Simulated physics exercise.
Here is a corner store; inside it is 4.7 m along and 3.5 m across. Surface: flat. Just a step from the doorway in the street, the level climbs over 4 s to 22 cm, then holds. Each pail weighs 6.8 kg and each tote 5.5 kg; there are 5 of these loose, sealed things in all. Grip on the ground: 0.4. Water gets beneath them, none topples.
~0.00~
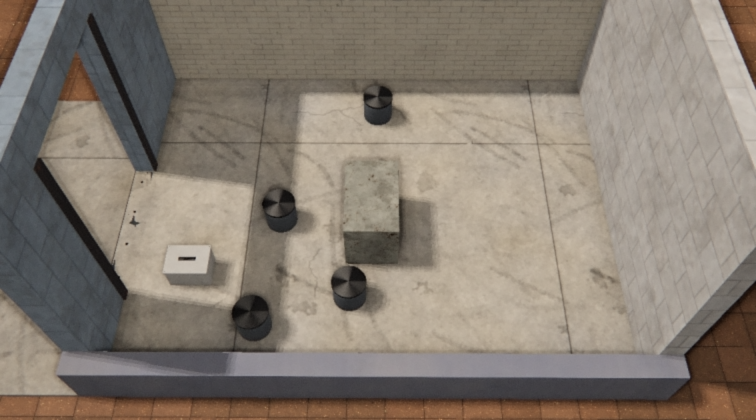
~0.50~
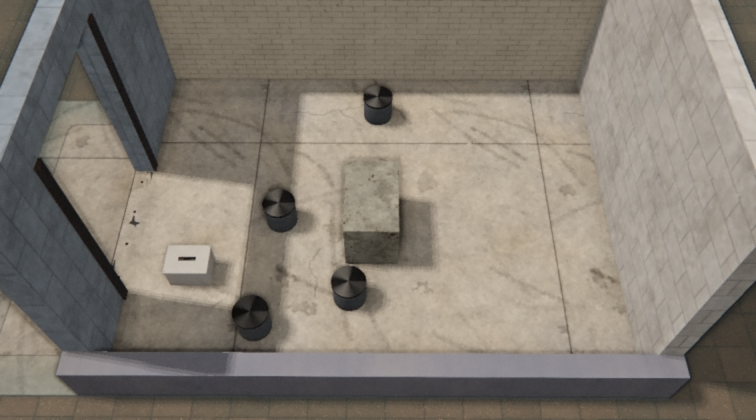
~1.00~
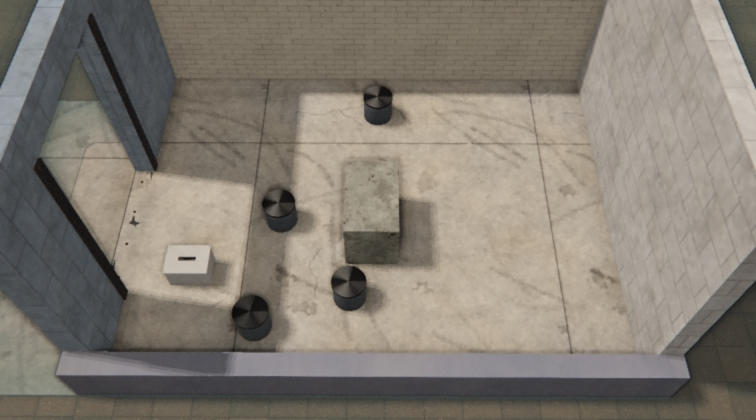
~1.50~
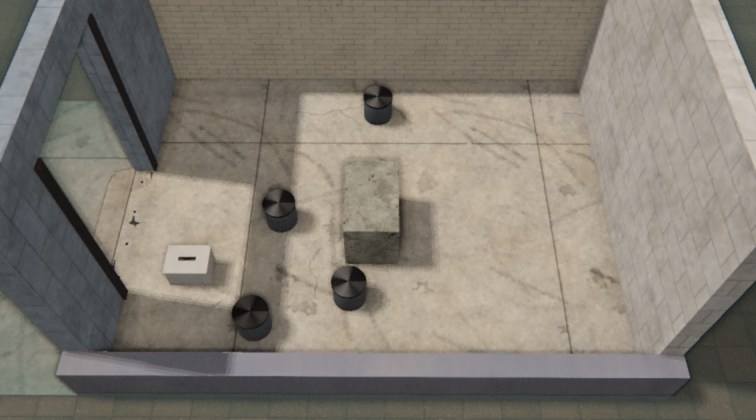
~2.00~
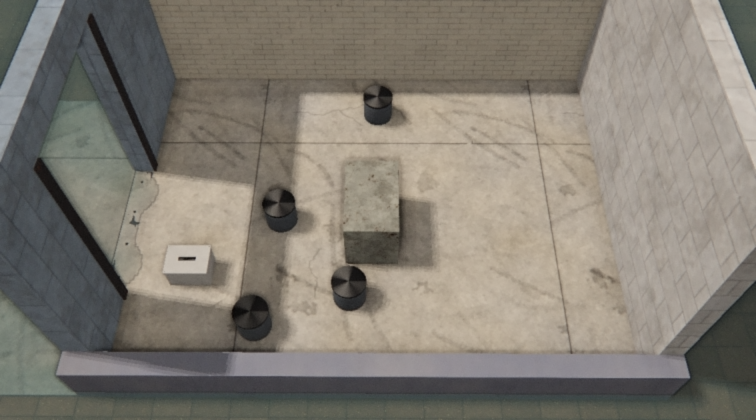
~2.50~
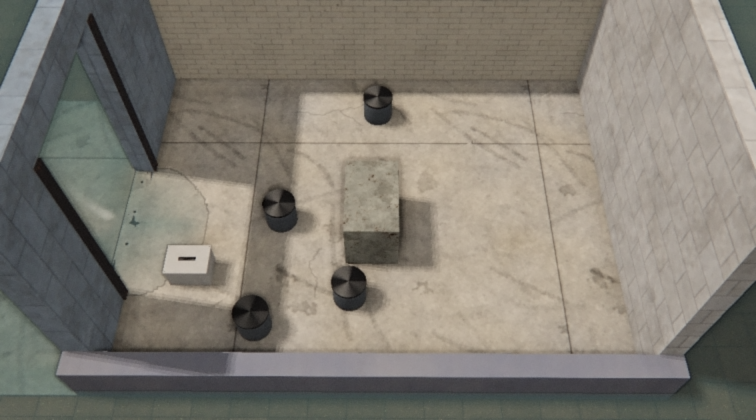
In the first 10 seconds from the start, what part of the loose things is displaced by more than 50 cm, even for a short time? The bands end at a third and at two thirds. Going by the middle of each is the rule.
I bet the count comes out high.
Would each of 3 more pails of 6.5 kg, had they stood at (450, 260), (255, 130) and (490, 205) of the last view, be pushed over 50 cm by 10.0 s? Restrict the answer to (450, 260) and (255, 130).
Note: Item 1 stays inside the limit; item 2 stays inside the limit.
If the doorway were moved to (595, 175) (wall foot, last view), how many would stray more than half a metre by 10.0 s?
Then it comes to 2 of them.
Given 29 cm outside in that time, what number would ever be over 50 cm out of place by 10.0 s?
With that change, 5 of them.
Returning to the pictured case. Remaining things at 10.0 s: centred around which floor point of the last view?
(469, 245).
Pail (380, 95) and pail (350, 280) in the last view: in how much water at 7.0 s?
Some 6 cm at the first, some 4 cm at the second.
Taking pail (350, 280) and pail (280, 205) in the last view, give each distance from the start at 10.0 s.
The first is 250 cm from its start, the second 250 cm.
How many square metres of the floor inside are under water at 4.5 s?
About 6.5 m2.
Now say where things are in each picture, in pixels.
In the first picture, a pail at (250, 311) rests on the ground; a pail at (279, 203), on the bottom; water covers 0.0 m2; 0 of 5 have shifted.
In the second picture, a pail at (250, 311), on the bottom; a pail at (279, 203) rests on the ground; 0.0 m2 under water; 0 of 5 have shifted.
In the third picture, a pail at (250, 311), on the bottom; a pail at (279, 203), on the bottom; 0.0 m2 under water; 0 of 5 have shifted.
In the fourth picture, a pail at (250, 311), on the bottom; a pail at (279, 203), on the bottom; water covers 0.0 m2; 0 of 5 have shifted.
In the fifth picture, a pail at (250, 311), on the bottom; a pail at (279, 203), on the bottom; water covers 0.0 m2; 0 of 5 have shifted.
In the sixth picture, a pail at (250, 311) rests on the ground; a pail at (279, 203), on the bottom; water covers 0.7 m2; 0 of 5 have shifted.
After 3.5 s 0 of 5 are over 50 cm from their spots; 0 afloat.
After 4.5 s 1 of 5 are over 50 cm from their spots; 0 afloat.
After 7.0 s 4 of 5 are over 50 cm from their spots; 2 afloat.
After 10.0 s 5 of 5 are over 50 cm from their spots, and 5 have been at some point; 4 afloat.
